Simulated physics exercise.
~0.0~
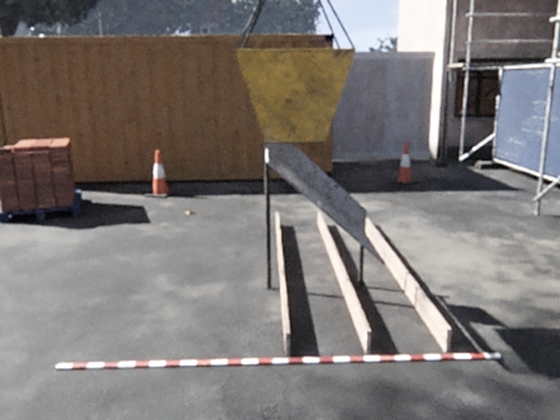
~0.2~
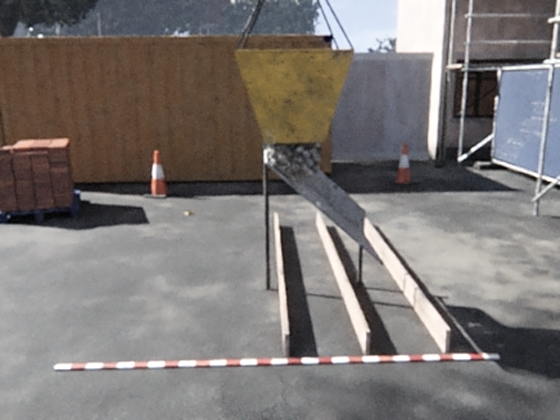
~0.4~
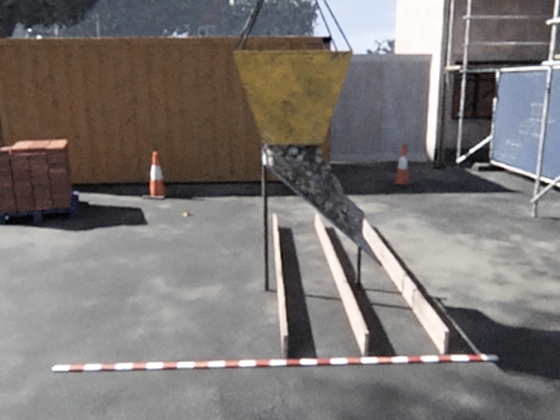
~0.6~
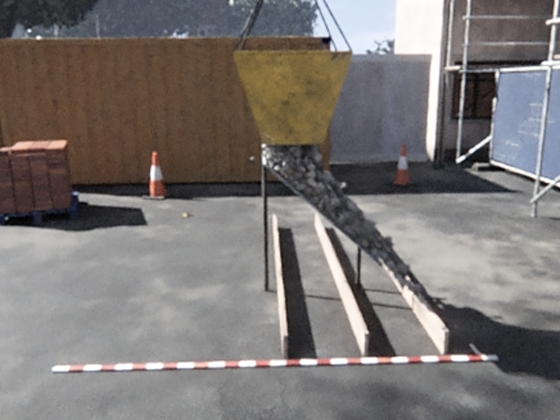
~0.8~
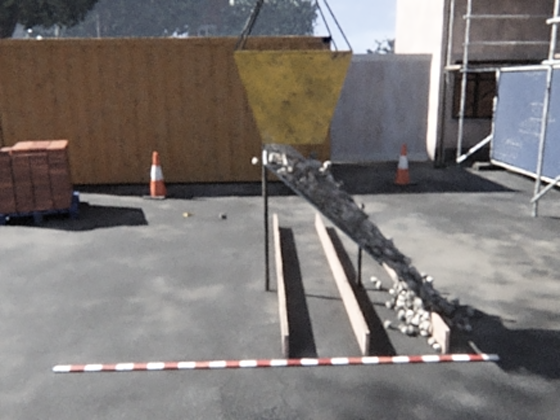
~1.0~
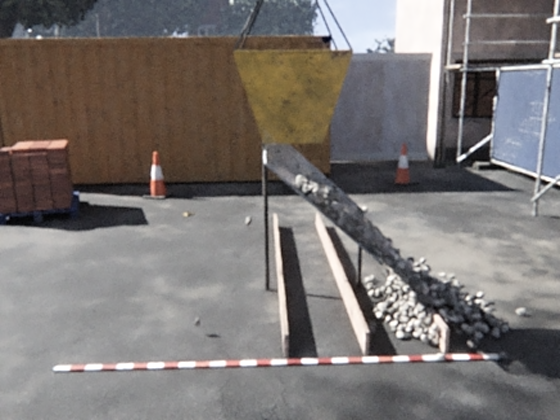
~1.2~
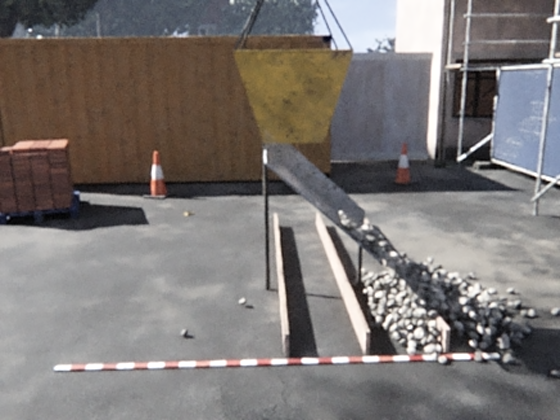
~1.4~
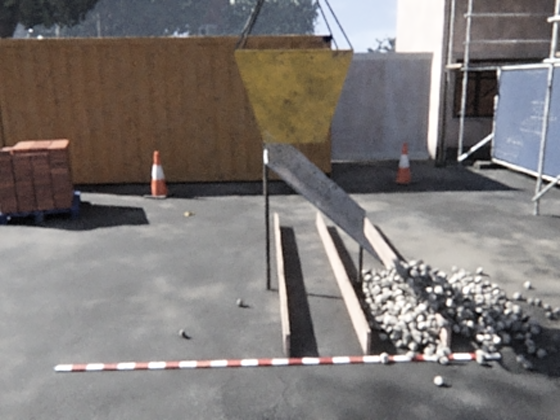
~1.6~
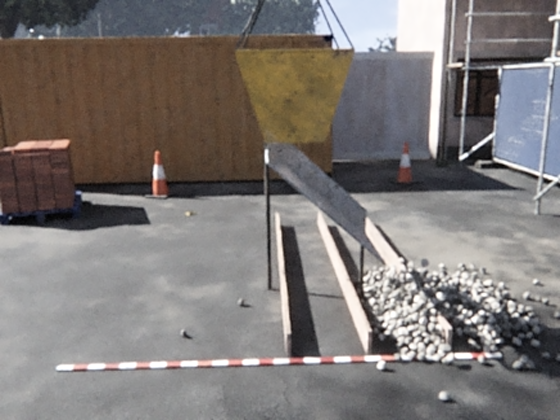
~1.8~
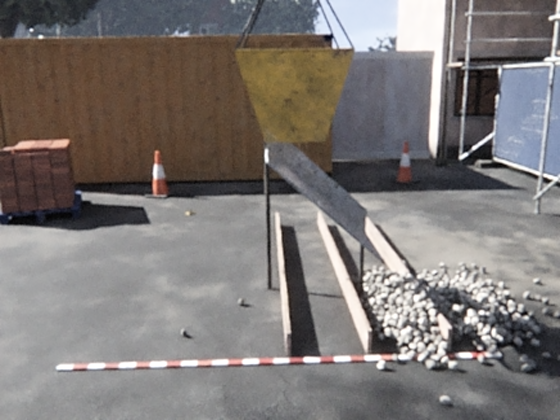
At the start, a yellow skip hangs still above a sloping steel chute in a paved yard, with upright planks on the ground and a red-and-white striped staff lying in front. Pale stones drop from the bottom of the skip onto the top of the chute. They slide down to the right in a thickening stream, and the first ones spill off the lower end around the right-hand plank. The chute gradually empties as the heap grows and spreads, while a few strays roll away across the ground. Finally the stones settle in a pile at the right, split about evenly between the right bay and the ground beyond it, with the left bay practically empty.
